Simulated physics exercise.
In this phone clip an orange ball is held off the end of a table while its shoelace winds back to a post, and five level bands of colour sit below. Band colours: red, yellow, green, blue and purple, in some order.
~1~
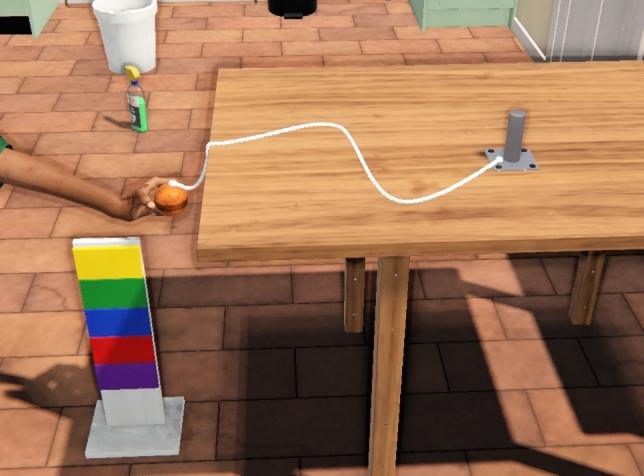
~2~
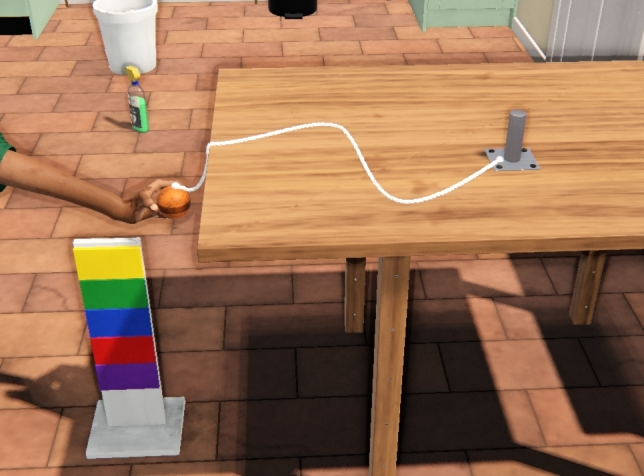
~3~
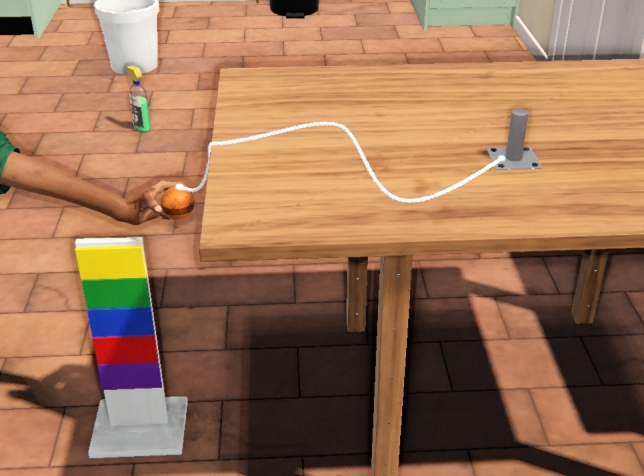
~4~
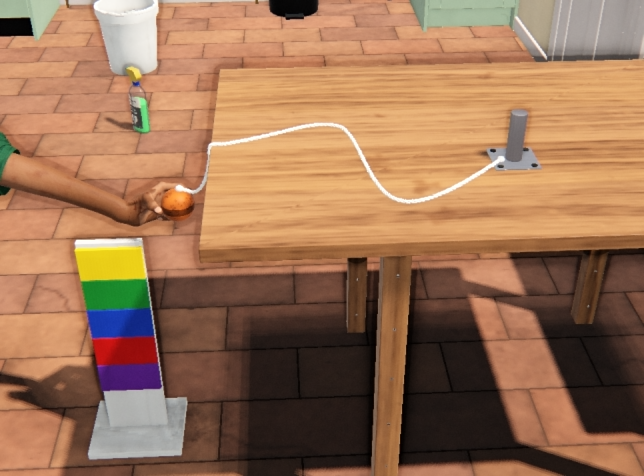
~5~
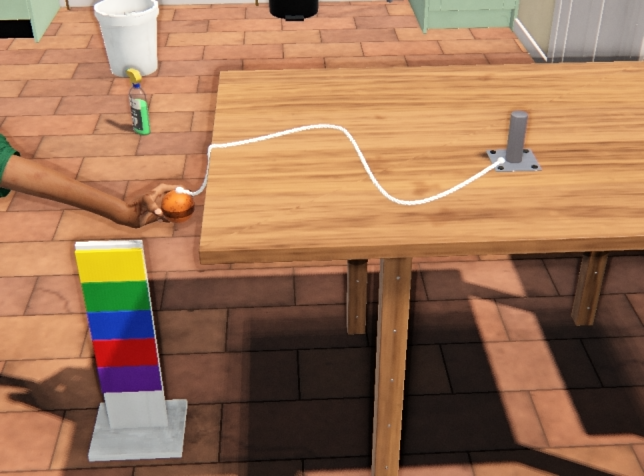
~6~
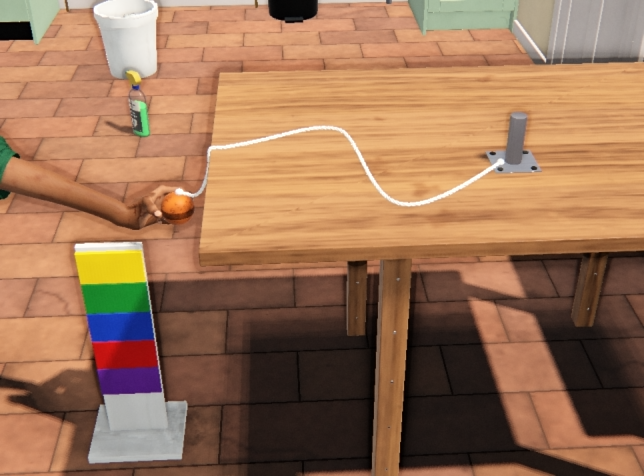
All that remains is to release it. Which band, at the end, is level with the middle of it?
The middle is level with red.
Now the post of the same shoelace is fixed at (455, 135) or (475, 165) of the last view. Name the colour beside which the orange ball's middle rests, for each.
Purple; purple.
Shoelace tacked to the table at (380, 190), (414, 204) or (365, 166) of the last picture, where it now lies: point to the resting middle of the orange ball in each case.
They end up at (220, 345), (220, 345) and (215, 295).
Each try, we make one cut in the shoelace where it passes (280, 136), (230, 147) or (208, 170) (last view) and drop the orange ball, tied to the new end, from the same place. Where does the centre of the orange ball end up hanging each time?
Case by case: (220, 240), (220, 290) and (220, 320).
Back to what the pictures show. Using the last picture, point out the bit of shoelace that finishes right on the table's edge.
Look close to (347, 136) - that's the one.
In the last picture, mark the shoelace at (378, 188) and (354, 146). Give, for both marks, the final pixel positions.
(325, 167) and (234, 170).
Early on, ball near (201, 349); level with red.
Midway, ball near (245, 377); level with red.
Near the end, ball near (214, 364); level with red.
Finally, ball near (227, 371); level with red. At red.
